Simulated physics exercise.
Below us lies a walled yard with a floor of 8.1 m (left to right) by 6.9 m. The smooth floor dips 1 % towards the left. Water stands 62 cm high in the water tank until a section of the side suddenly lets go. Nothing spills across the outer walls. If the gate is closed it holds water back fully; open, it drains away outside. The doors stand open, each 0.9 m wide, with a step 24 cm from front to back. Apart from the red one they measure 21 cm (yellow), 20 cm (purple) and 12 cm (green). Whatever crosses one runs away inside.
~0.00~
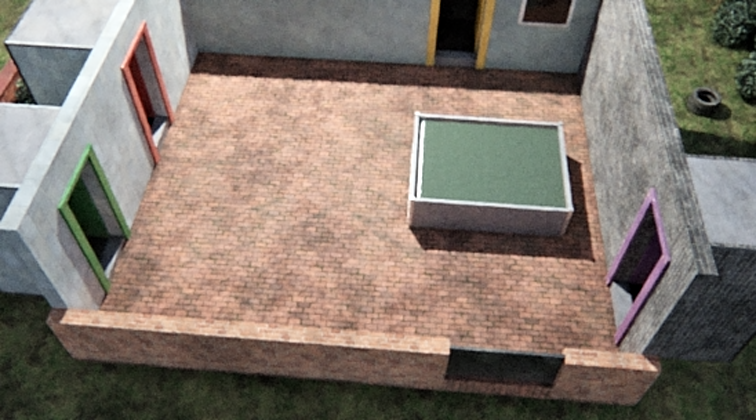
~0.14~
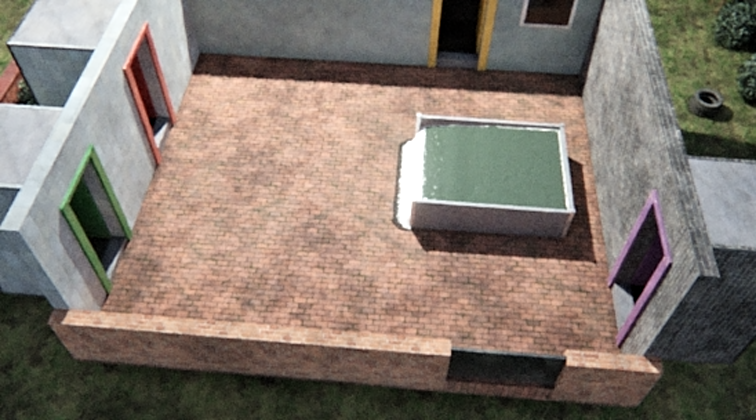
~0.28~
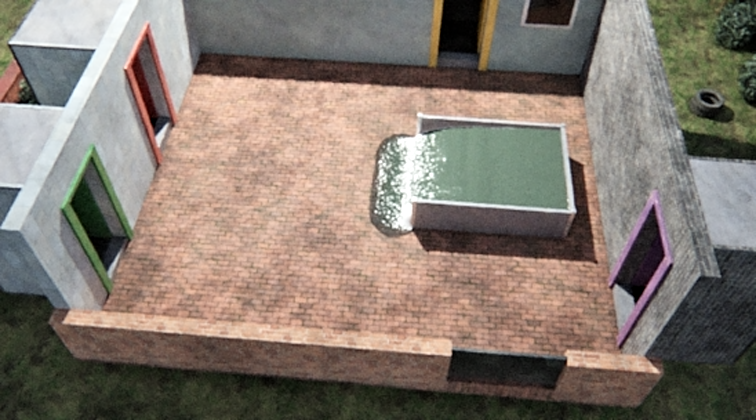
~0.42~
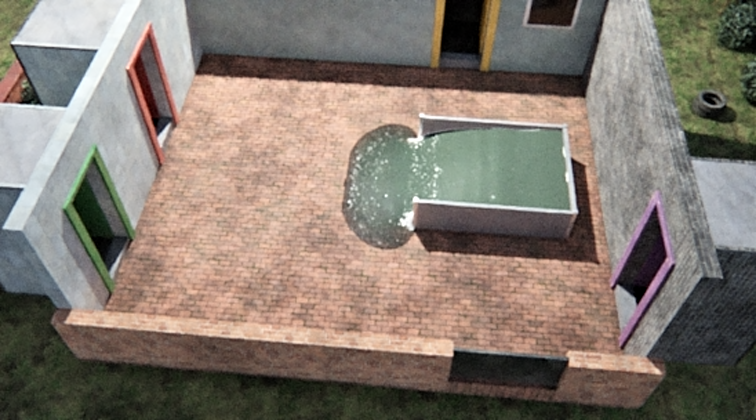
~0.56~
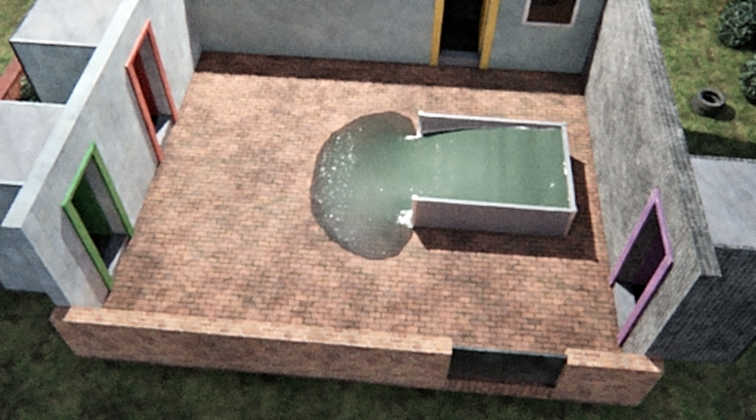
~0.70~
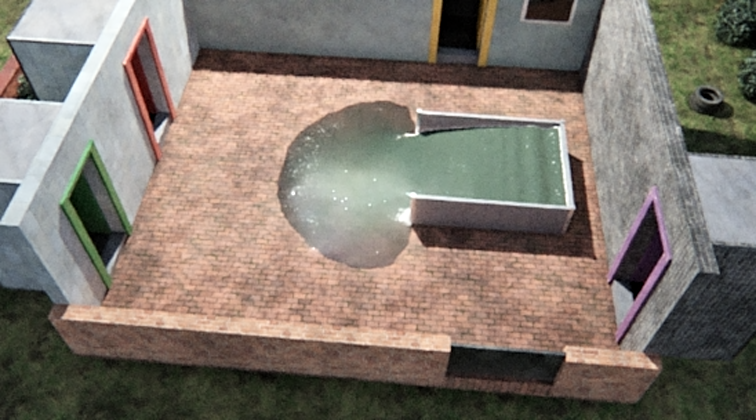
A walled yard with a reddish brick floor is seen from high above, with grass outside its walls. A pale-sided tank of green water stands right of centre, with red and green doorways on the left, a yellow one at the back and a purple one on the right. The tank's left side opens and water pours out leftward, spreading across the bricks in a widening, rounded, glinting sheet.
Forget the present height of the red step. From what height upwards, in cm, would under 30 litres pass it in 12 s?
About 20 cm.
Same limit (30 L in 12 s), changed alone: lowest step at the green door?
Roughly 15 cm at green.
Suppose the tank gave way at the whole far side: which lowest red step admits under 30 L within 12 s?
About 9.0 cm.
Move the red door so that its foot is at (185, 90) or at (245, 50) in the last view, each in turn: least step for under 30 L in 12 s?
Roughly 17 and 15 cm.
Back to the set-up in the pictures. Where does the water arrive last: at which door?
Last comes the purple one.
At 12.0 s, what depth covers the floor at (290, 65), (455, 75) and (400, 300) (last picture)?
In that order: 6, 4 and 5 cm.
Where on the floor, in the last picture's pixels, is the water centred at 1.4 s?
At about (423, 179).
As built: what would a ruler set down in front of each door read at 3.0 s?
Depths in cm: Yellow 0, purple 0, red 26, green 21.
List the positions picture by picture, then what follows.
The water tank at (489, 163) is whole and still, 62 cm deep; the red door at (151, 102) is dry, in the first frame.
The front is at (399, 222), 0.2 m from the gap at (416, 175); 0.4 m2 of floor is wet, 62 cm left at the back, in the second frame.
Water pours out at (417, 176) and has run 0.7 m, to (374, 202); about 10 cm deep outside, 62 cm at the back, in the third frame.
Water pours out at (419, 177) and has run 1.2 m, to (348, 211); about 9 cm deep outside, 61 cm at the back, in the fourth frame.
Water pours out at (418, 175) and has run 1.8 m, to (316, 193); about 7 cm deep outside, 61 cm at the back, in the fifth frame.
Water pours out at (416, 173) and has run 2.4 m, to (283, 181); about 6 cm deep outside, 56 cm at the back; the red door at (153, 98), 4.9 m from the gap, is still 2.5 m from the nearest water, in the sixth frame.
After 1.4 s water covers 35 % of the floor, deepest (27 cm) near (407, 200); it has not reached the red door.
After 3.0 s water covers 55 % of the floor, deepest (41 cm) near (198, 55); 26 cm at the red door, 8 litres in over its 22 cm step.
After 12.0 s water covers 100 % of the floor, deepest (10 cm) near (91, 333); 8 cm at the red door, 16 litres in over its 22 cm step.
At the red door as built, the water arrived by 1.5 s and peaked near 27 cm at 2.4 s.
Run again over the same 12 s with other heights there, 50 litres in over 18 cm, 6 litres over 24 cm. The limit of 30 litres is kept from about 20 cm up.
